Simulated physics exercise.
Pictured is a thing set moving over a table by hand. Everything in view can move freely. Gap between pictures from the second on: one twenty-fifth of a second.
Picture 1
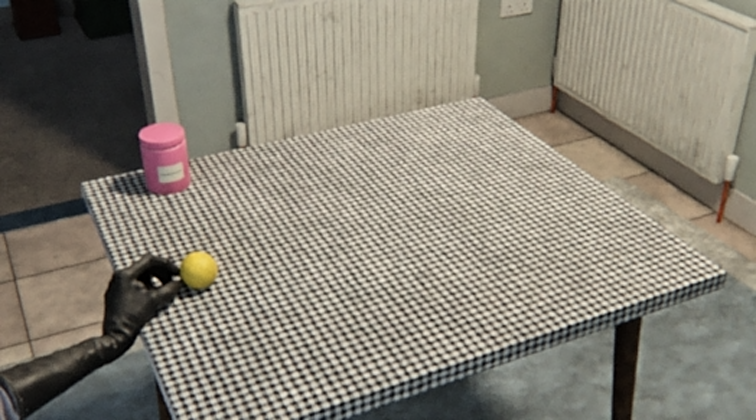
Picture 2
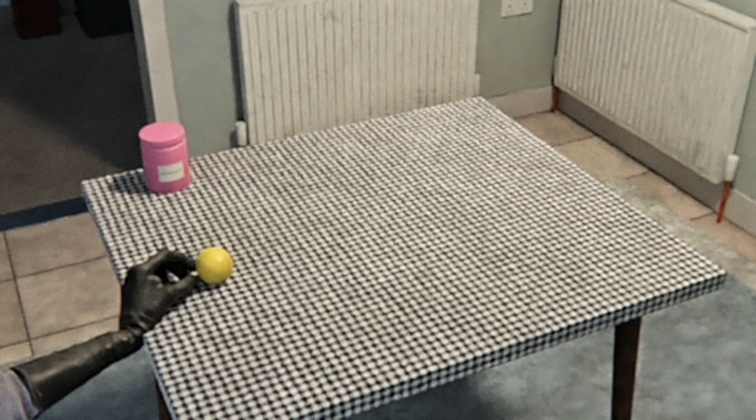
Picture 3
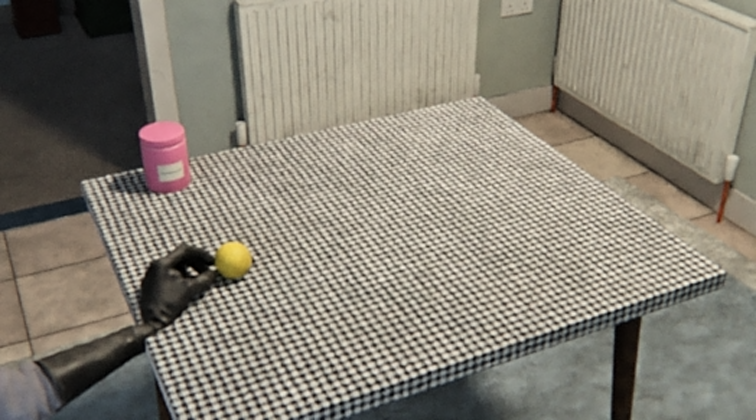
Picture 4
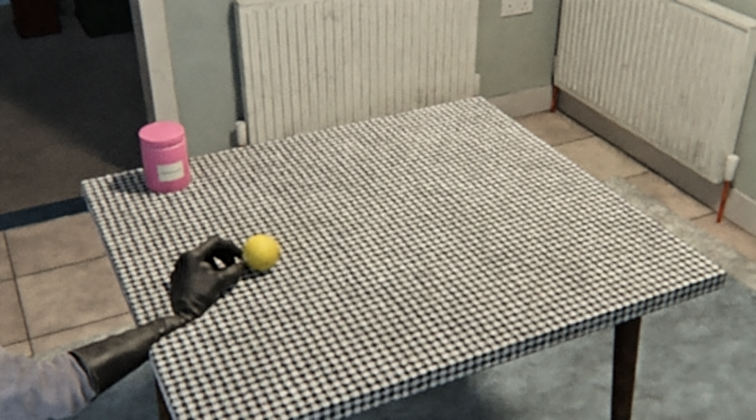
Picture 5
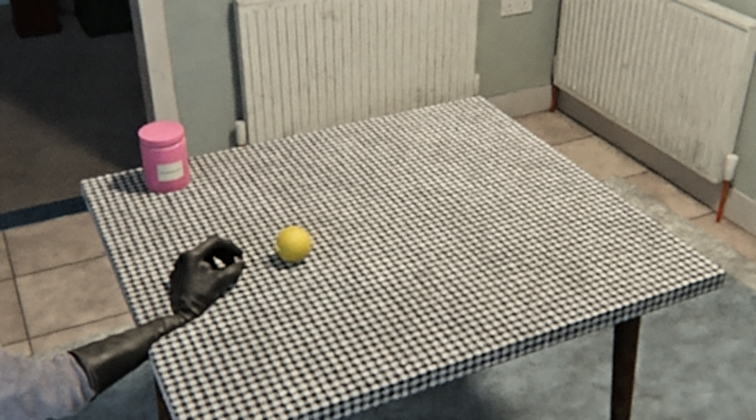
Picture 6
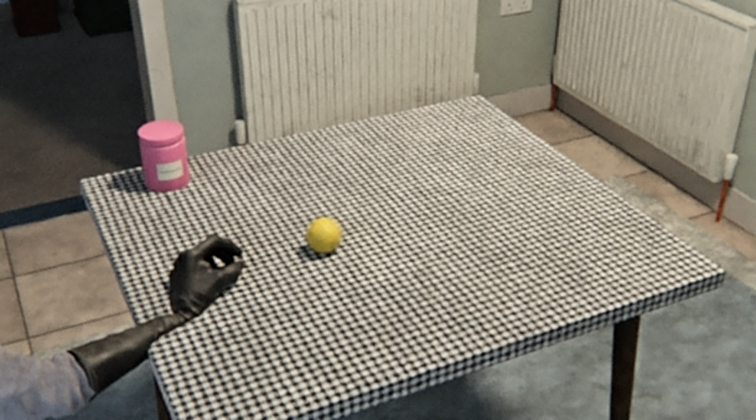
In this clip, a black-gloved hand pushes a yellow lemon rightward across a checkered table with a pink jar near its far left corner, then the hand stays still while the lemon rolls farther right, away from it.
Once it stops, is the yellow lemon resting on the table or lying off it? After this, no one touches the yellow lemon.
My bet is it quits the table.
Then, 0.30 s after the last picture, yellow lemon rolled well along near (527, 182).
Then, 0.70 s after the last picture, yellow lemon now off the table.
Then, 1.10 s after the last picture, things are still on the move.
By the end, off the table, yellow lemon.
